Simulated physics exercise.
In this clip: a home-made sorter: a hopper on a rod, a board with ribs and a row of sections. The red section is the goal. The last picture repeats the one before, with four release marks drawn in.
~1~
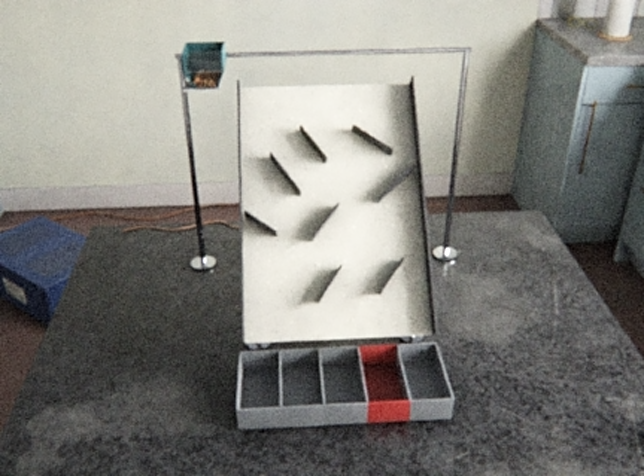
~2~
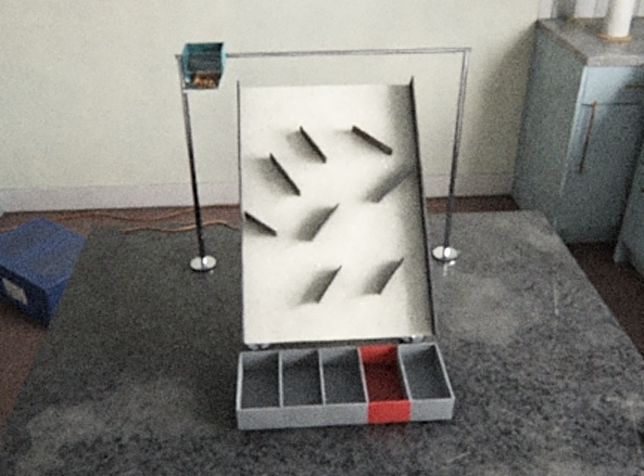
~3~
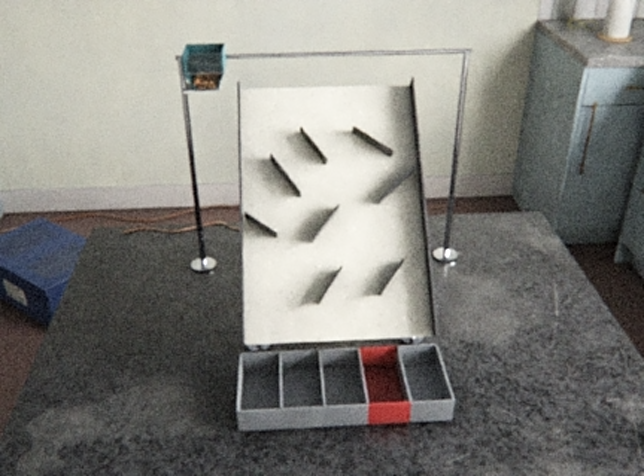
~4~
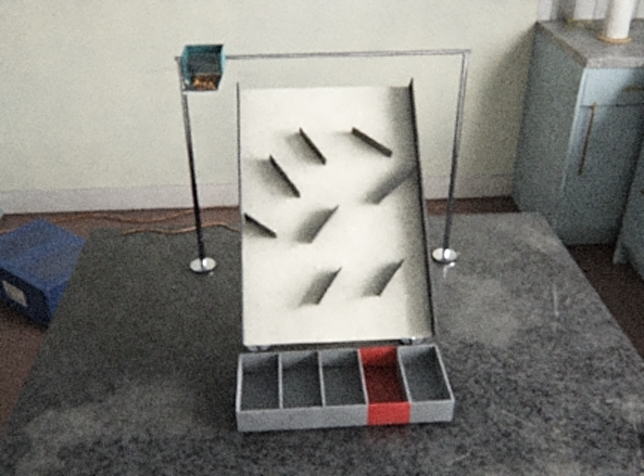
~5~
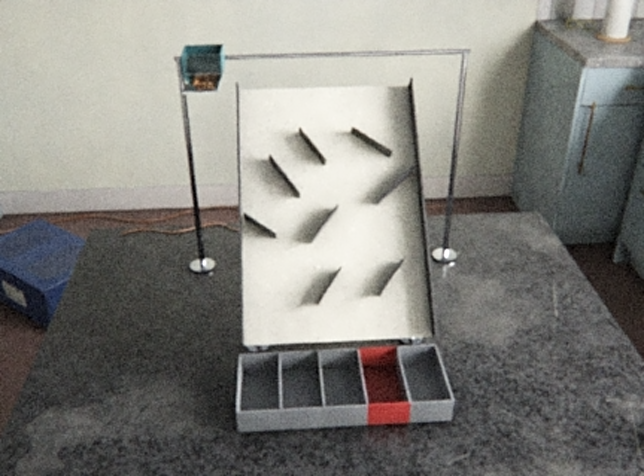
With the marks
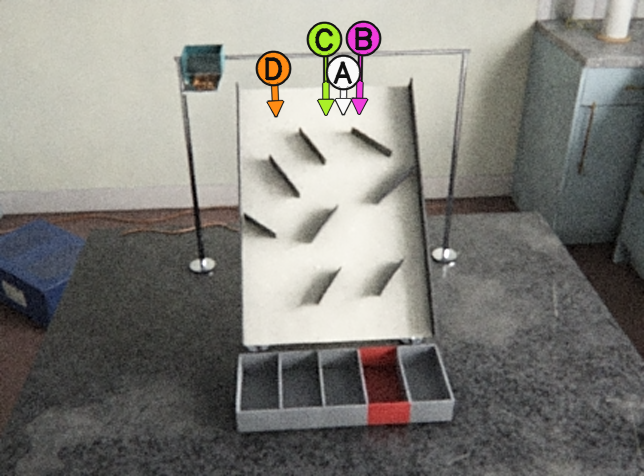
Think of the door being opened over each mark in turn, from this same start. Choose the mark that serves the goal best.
The best mark is C.
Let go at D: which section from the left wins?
It is the second one.
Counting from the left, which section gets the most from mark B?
It is the third one.
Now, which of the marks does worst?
The answer is D.
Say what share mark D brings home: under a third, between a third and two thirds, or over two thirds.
Under a third.
On the marked copy, mark A meets the board at (343, 108); mark B meets the board at (359, 108); mark C meets the board at (325, 109); mark D meets the board at (275, 110).
With A, roughly a third in the red section, roughly two thirds in other sections, just a few held on the board.
With B, roughly a quarter in the red section, roughly two thirds in other sections, about a tenth held on the board, just a few outside the box.
With C, roughly half in the red section, roughly half in other sections.
With D, not one piece in the red section, almost all in other sections, about a tenth held on the board.
